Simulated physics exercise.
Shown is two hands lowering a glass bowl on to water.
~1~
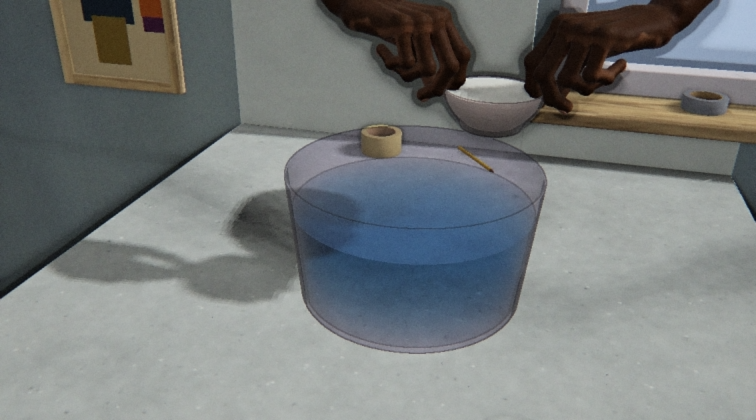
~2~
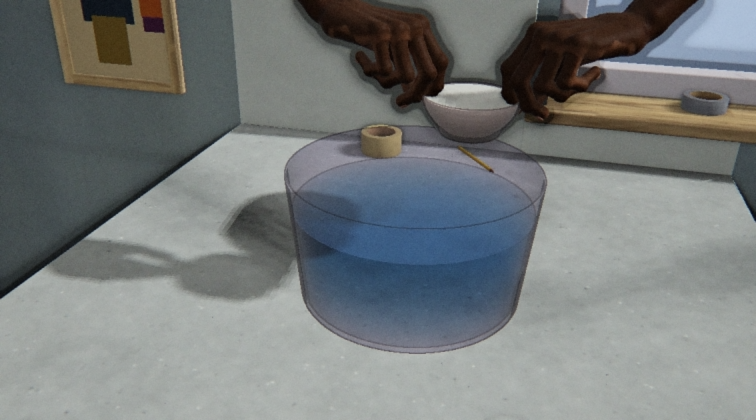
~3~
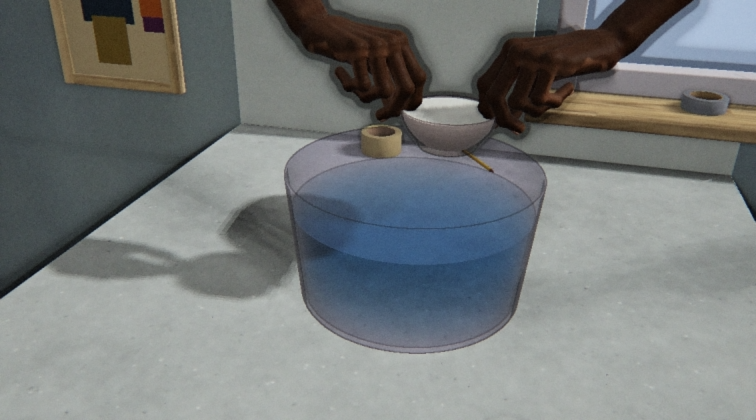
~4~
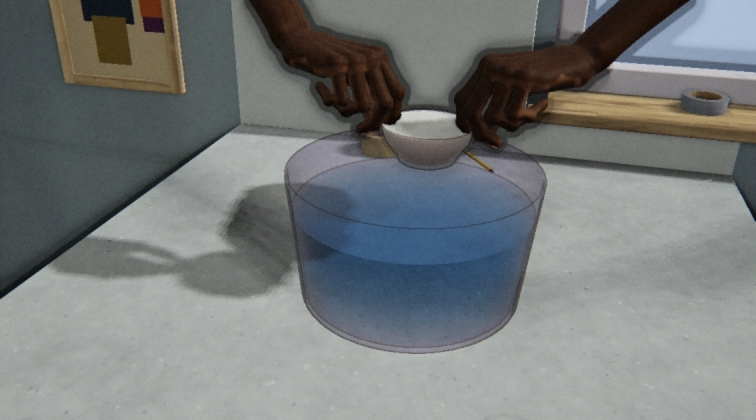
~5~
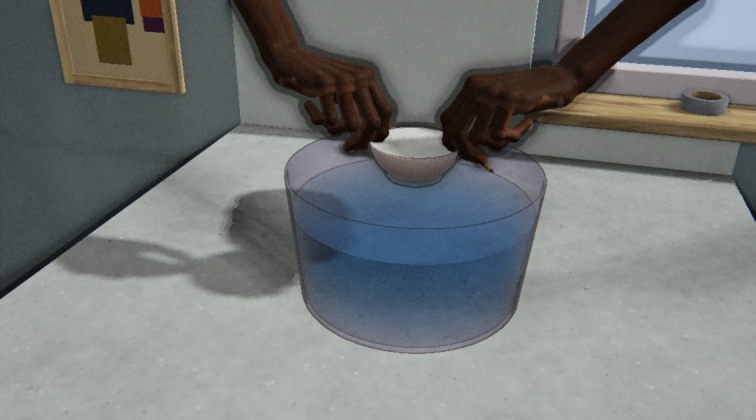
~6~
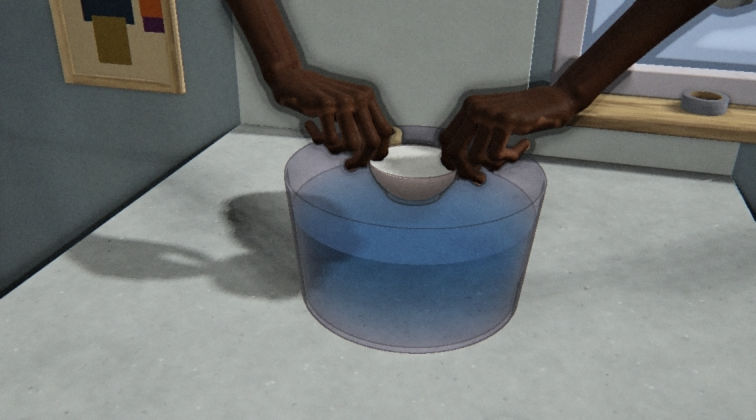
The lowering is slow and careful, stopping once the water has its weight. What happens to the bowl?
The bowl sinks.
Soon after, the bowl dips into the water.
Later, water pours in over its rim.
In the end, the bowl lies on the bottom.
